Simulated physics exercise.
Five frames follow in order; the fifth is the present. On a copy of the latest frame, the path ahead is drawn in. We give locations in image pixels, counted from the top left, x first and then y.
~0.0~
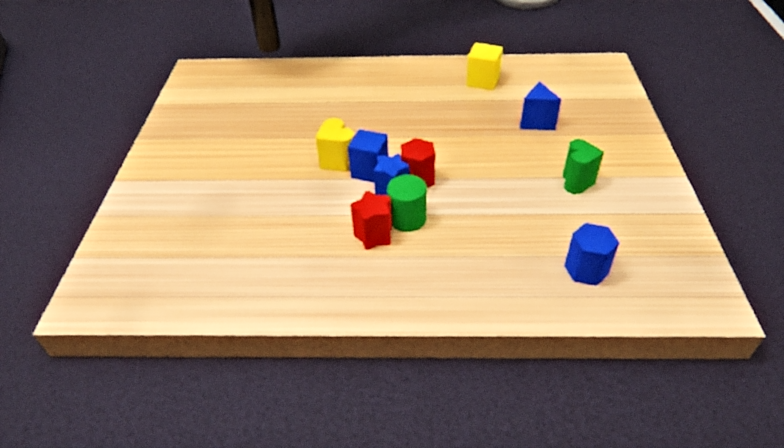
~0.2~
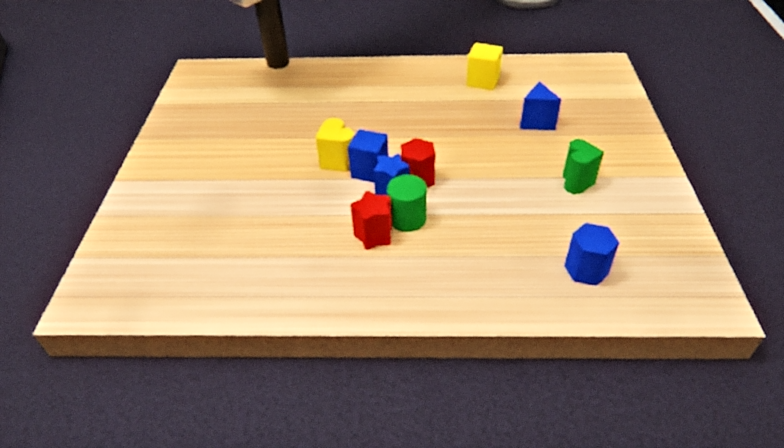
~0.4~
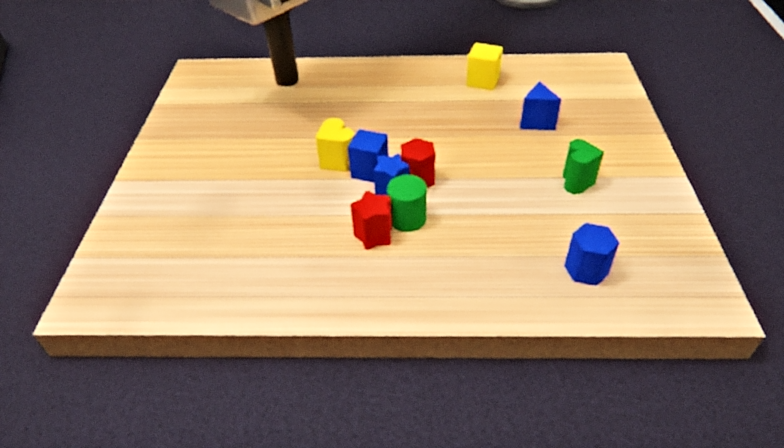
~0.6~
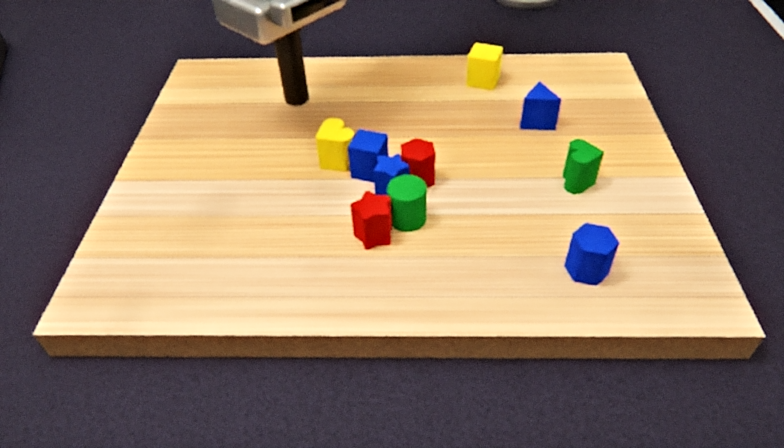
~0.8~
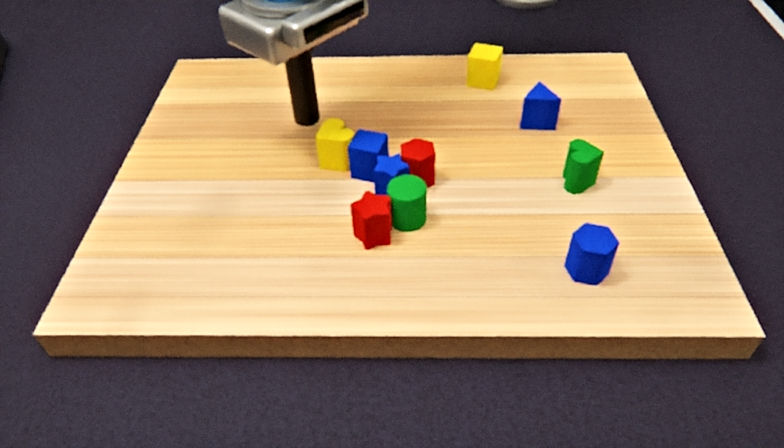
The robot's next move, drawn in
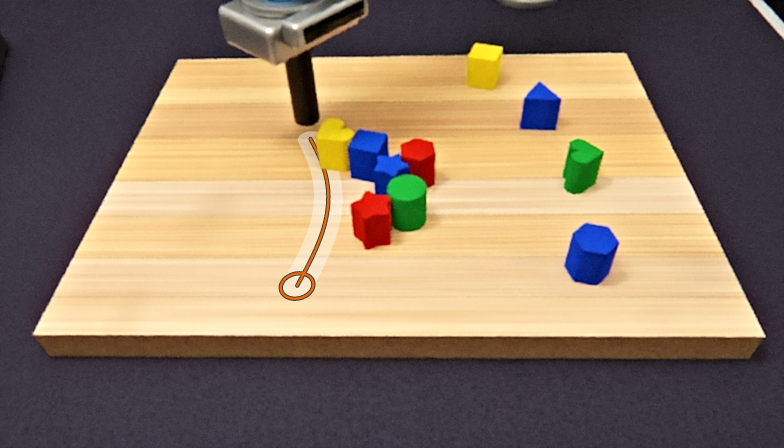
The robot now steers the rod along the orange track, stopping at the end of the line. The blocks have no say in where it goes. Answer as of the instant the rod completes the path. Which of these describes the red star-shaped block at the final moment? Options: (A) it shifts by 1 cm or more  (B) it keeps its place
The one that fits is B, it keeps its place.
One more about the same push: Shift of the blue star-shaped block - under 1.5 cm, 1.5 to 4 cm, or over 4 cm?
Of the three bands, it's under 1.5 cm.
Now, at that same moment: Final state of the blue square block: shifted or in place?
The blue square block moves.
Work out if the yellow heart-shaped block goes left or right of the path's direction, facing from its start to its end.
The shift is leftward.
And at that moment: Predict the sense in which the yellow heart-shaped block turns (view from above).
The sense of turning is anti-clockwise.
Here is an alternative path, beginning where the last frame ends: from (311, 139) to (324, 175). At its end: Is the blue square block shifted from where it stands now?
Yes
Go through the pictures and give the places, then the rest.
In the first frame, lower end of the rod (270, 47), tops of blocks, yellow heart-shaped block (334, 130), blue square block (368, 140), red star-shaped block (372, 204), blue star-shaped block (391, 164).
In the second frame, rod (278, 64), blocks as before.
In the third frame, rod (287, 81), blocks as before.
In the fourth frame, rod (297, 99), blocks as before.
In the fifth frame, rod (307, 119), yellow heart-shaped block (334, 130), blue square block (368, 140), red star-shaped block (372, 204), blue star-shaped block (391, 164).
The drawn path runs from (311, 139) via (326, 179) and (324, 228), ending at (297, 286).
On the path given first. One third of the way, rod (324, 159); yellow heart-shaped block (356, 152), turned 40° anticlockwise; blue square block (394, 145), turned 25° anticlockwise; blue star-shaped block (395, 167), turned 20° clockwise.
Two thirds of the way, rod (320, 208); yellow heart-shaped block (360, 160), turned 75° anticlockwise; blue square block (397, 145), turned 25° anticlockwise; blue star-shaped block (396, 167), turned 20° clockwise.
At the end, rod (293, 266); yellow heart-shaped block (360, 160), turned 75° anticlockwise; blue square block (397, 145), turned 25° anticlockwise; red star-shaped block not moved; blue star-shaped block (396, 167), turned 20° clockwise.
